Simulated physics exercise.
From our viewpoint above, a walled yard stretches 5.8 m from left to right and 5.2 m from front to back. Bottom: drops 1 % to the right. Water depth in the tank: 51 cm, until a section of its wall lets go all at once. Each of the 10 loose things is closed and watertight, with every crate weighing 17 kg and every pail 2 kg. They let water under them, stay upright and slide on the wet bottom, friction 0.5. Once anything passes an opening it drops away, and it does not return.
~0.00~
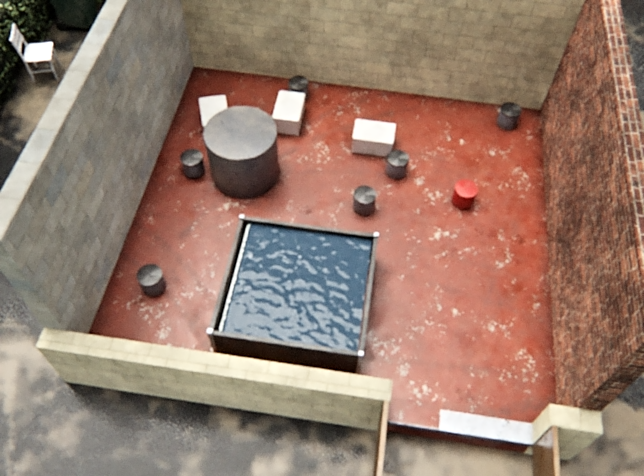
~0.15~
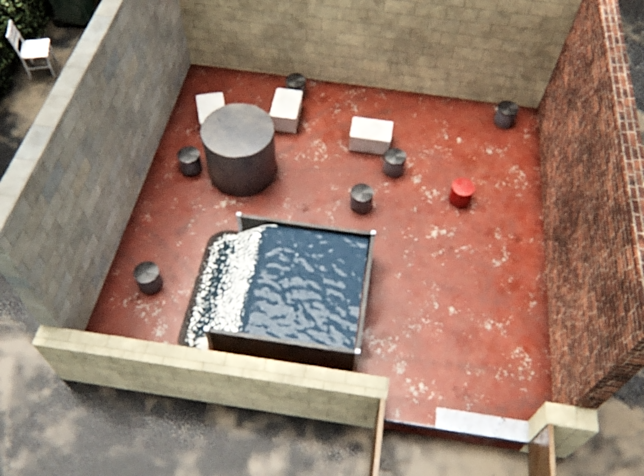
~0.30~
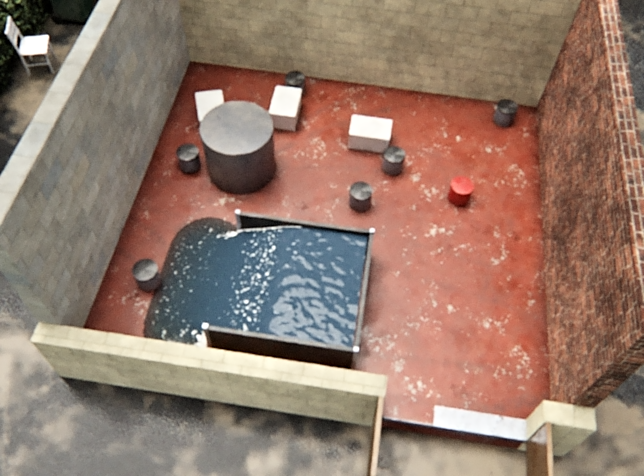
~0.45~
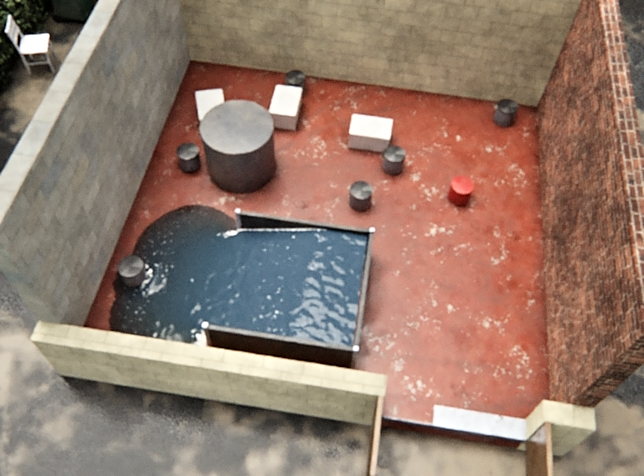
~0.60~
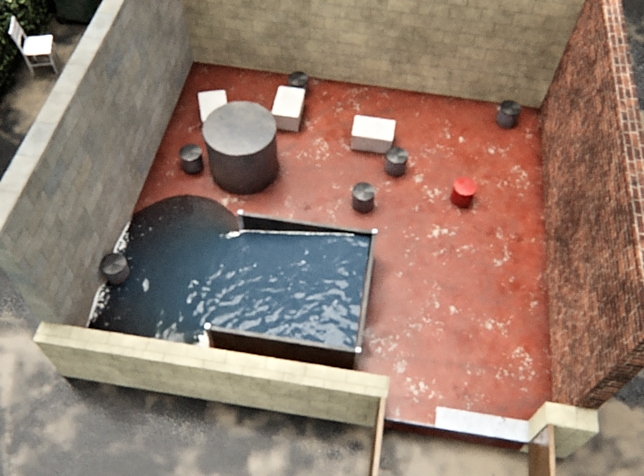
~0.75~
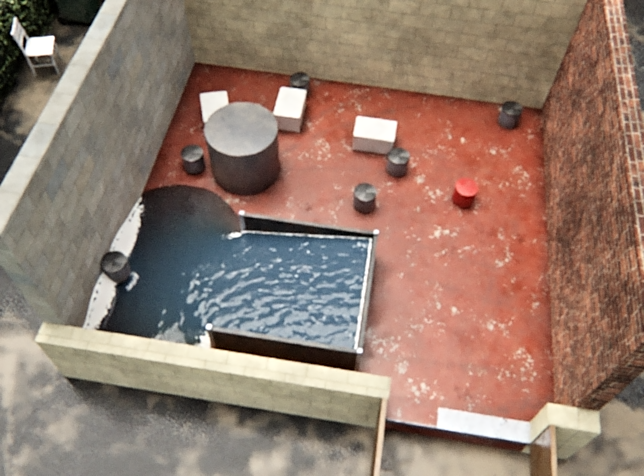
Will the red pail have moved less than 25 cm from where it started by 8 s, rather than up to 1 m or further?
No, it shifts up to 1 m.
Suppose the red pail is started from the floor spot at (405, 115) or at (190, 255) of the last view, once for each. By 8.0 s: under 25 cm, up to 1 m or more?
Run one, it gets swept far; run two, it gets swept far.
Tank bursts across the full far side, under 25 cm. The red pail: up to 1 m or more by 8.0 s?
Under that change, the red pail covers a big distance.
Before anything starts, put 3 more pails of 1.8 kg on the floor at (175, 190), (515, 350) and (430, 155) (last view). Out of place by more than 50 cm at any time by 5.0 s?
So that's beyond the threshold, within the threshold and within the threshold, in that sequence.
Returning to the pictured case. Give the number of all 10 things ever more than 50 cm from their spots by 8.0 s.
It adds up to 9.
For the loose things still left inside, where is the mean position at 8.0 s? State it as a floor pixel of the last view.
(444, 170).
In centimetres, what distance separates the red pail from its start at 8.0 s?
Close to 60 cm by then.
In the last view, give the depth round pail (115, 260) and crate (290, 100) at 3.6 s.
First about 12 cm, second about 3 cm.
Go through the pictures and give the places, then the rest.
The red pail at (466, 188), on the bottom; water covers 2.7 m2; 0 of 10 have shifted, in the first frame.
The red pail at (463, 187), on the bottom; 3.5 m2 under water; 0 of 10 have shifted, in the second frame.
The red pail at (462, 185), on the bottom; 4.5 m2 under water; 0 of 10 have shifted, in the third frame.
The red pail at (462, 185) rests on the ground; 5.5 m2 under water; 1 of 10 have shifted, in the fourth frame.
The red pail at (465, 186) rests on the ground; 6.4 m2 under water; 1 of 10 have shifted, in the fifth frame.
The red pail at (467, 187) rests on the ground; water covers 6.7 m2; 1 of 10 have shifted, in the sixth frame.
After 1.6 s the red pail is near (467, 187), 0.0 m from its start, aground; 0 of 10 are out; 1 afloat.
After 3.6 s the red pail is near (467, 187), 0.0 m from its start, aground; 0 of 10 are out; 2 afloat.
After 5.6 s the red pail is near (467, 187), 0.0 m from its start, aground; 0 of 10 are out; 4 afloat.
After 8.0 s the red pail is near (507, 189), 0.6 m from its start, afloat; 0 of 10 are out; 6 afloat.
